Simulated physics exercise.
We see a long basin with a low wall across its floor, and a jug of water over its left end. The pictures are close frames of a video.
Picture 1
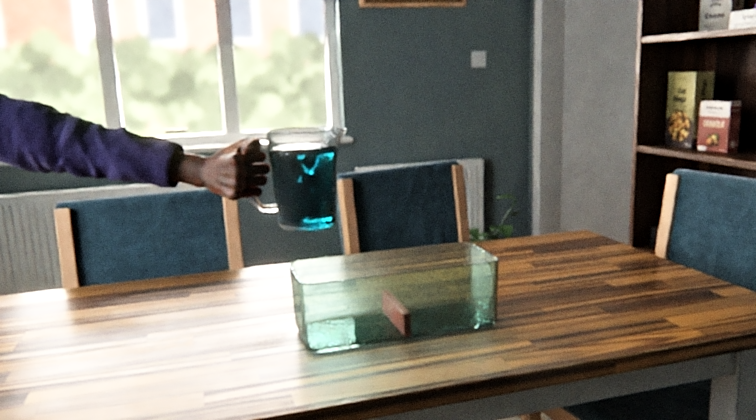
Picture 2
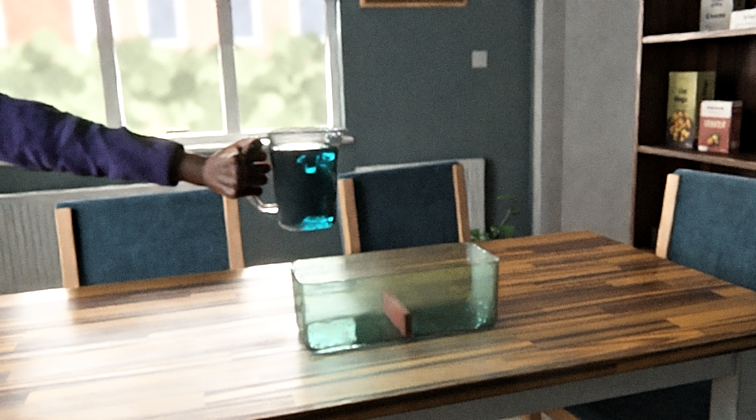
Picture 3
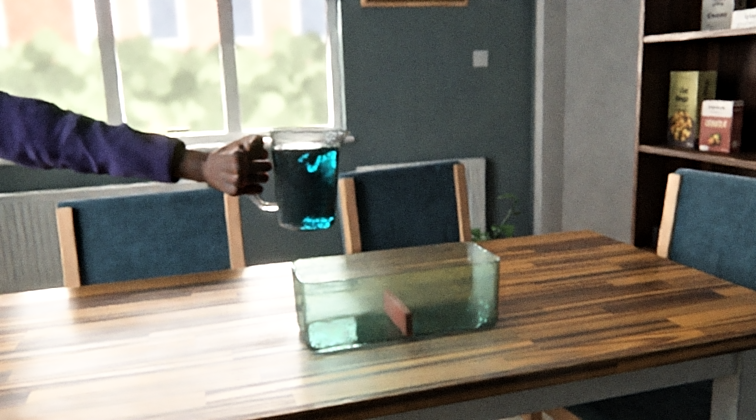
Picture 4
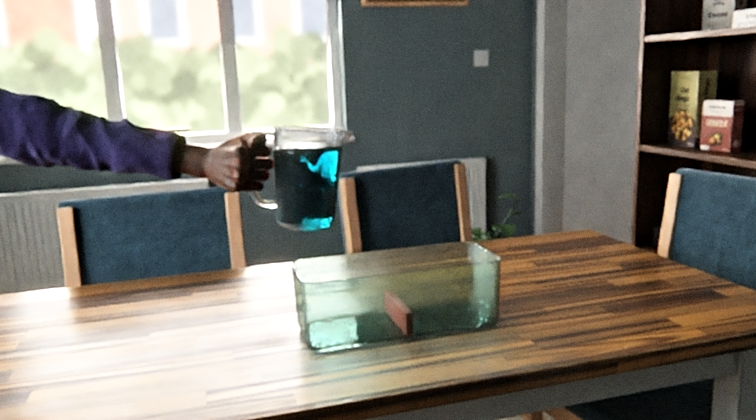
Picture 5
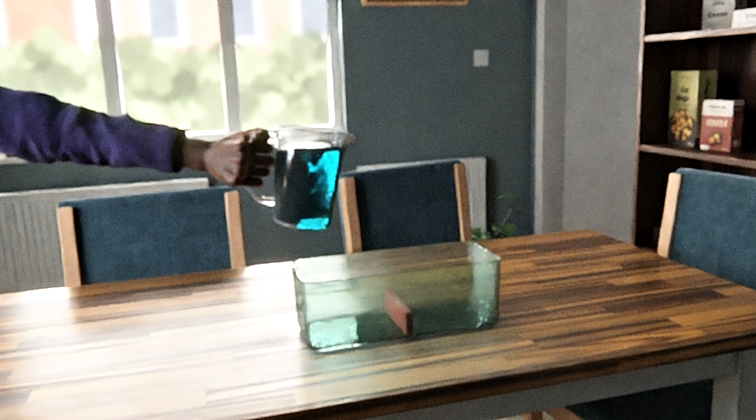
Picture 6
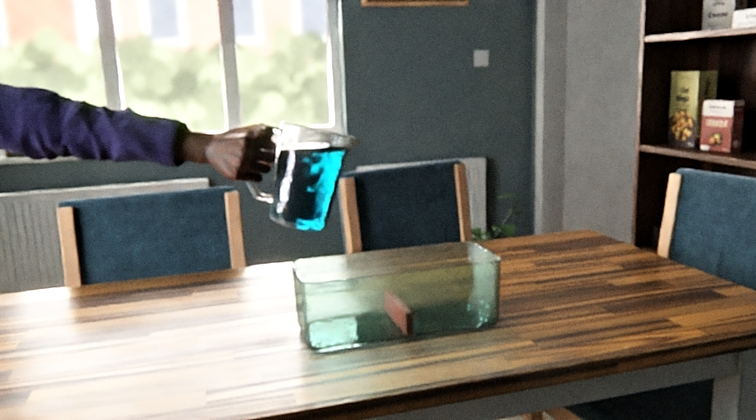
A hand in a purple sleeve, reaching in from the left, holds a clear glass jug of bright blue water above a wooden table in a dining room, seen from slightly above. Below sits a long greenish glass basin with a low reddish wall across its floor, with blue chairs, a window and a bookshelf behind. The hand keeps the jug nearly upright, then tilts it modestly rightward, while the view stays practically still.
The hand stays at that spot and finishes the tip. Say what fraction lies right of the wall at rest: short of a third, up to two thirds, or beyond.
The share right of the wall is more than two thirds.
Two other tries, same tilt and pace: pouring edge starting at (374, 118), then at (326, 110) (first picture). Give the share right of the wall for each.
About 90 and 45 per cent.
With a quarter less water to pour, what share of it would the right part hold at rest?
About 75 per cent.
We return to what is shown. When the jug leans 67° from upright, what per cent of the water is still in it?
It comes to 85 per cent or so.
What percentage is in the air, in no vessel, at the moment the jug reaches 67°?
Some 15 per cent.
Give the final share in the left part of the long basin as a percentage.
It comes to 25 per cent or so.
A moment on, the jug is tipped part way and 85 per cent is still to pour, 0 is left of the wall and 3 right of it.
Next, the jug is tipped on its side and 38 per cent is still to pour, 2 is left of the wall and 41 right of it.
Then the jug is tipped right over and 4 per cent is still to pour, 13 is left of the wall and 78 right of it.
Later the jug is tipped right over and 0 per cent is still to pour, 23 is left of the wall and 76 right of it.
In the end 24 per cent lies left of the wall, 75 right of it and 1 outside.
